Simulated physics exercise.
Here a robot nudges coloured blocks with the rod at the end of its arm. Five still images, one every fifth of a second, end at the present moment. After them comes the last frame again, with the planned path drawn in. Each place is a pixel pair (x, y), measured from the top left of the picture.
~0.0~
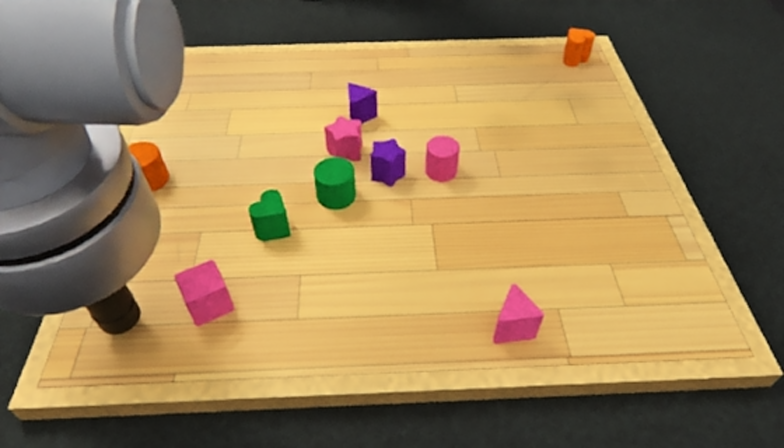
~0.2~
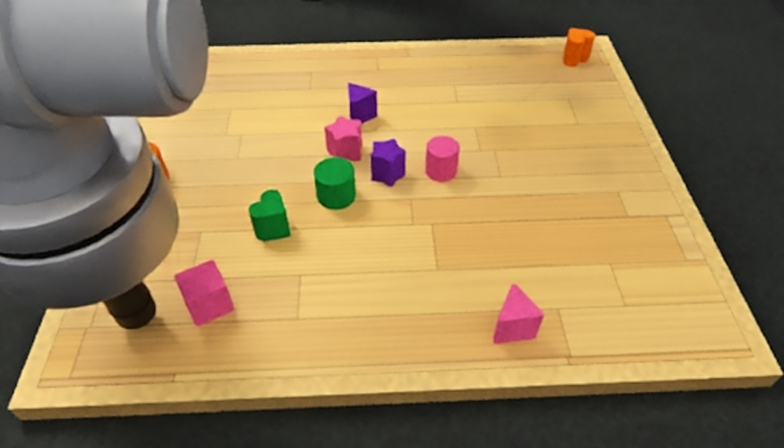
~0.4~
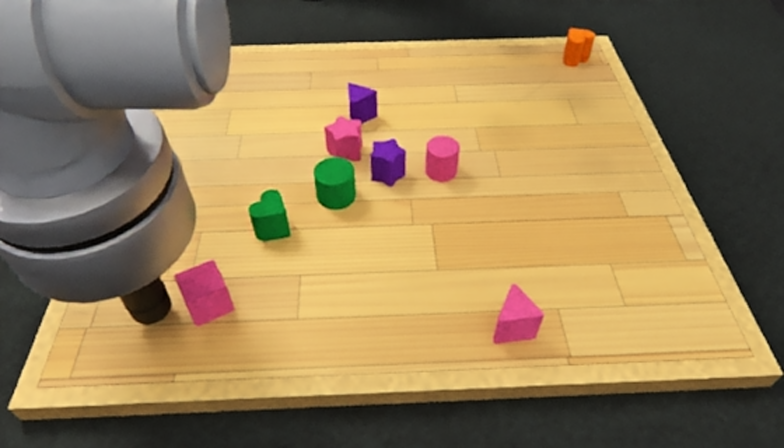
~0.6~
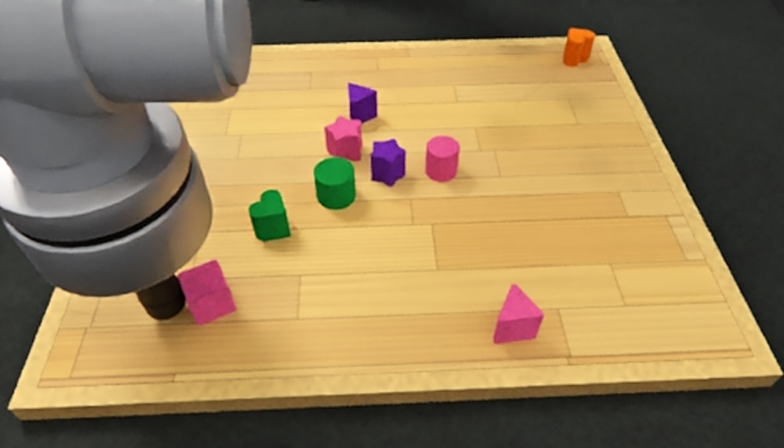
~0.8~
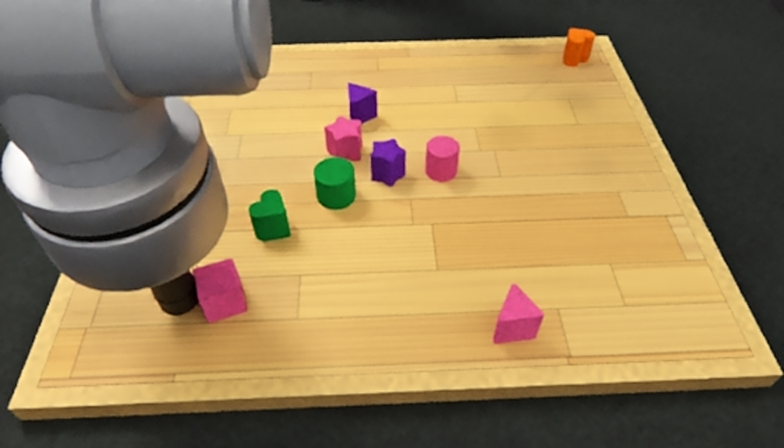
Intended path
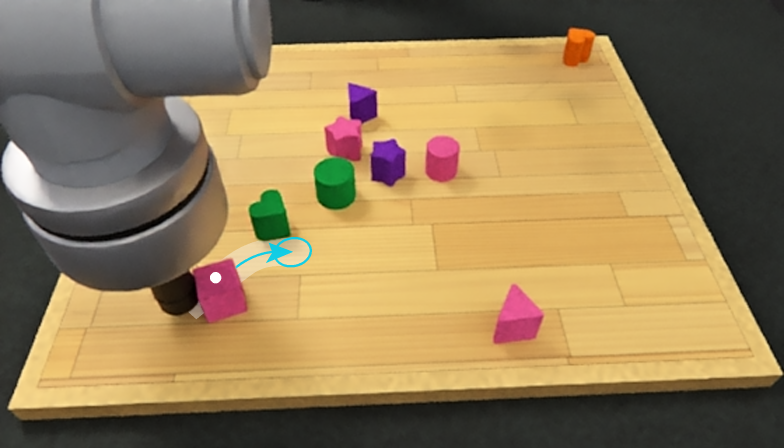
On a wooden board scattered with coloured blocks, a grey robot arm moves its dark rod right, nudging a pink block slightly rightward.
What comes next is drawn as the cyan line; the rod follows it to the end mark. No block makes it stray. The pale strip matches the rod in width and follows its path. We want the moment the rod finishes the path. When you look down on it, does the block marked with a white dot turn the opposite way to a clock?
I believe not.
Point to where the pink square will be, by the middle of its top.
The middle of its upper face should be somewhere near (250, 268).
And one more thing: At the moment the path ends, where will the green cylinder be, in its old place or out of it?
In the end it has not been moved.
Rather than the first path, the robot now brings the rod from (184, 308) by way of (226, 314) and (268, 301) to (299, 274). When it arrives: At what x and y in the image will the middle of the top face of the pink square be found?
In the picture, that point is around (334, 251).
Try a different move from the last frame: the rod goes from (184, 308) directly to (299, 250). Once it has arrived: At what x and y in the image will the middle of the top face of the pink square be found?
Around pixel (284, 267).
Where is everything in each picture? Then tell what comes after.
In the first frame, rod's lower end at (121, 319); pink square at (200, 280); green heart at (268, 204); green cylinder at (334, 170).
In the second frame, rod at (137, 314); blocks still.
In the third frame, rod at (152, 309); blocks still.
In the fourth frame, rod at (167, 304); blocks still.
In the fifth frame, rod at (180, 300); pink square at (216, 278); green heart at (268, 204); green cylinder at (334, 170).
Drawn move, from (184, 308) via (219, 281) and (253, 257), ending at (293, 252); the dot is on the pink square.
The first path, step by step. One third of the way, rod at (217, 272); pink square at (245, 269), turned 50° clockwise.
Two thirds of the way, rod at (252, 248); pink square at (250, 268), turned 60° clockwise.
At the end, rod at (291, 243); pink square at (250, 268), turned 60° clockwise; green heart at (274, 199); green cylinder still.
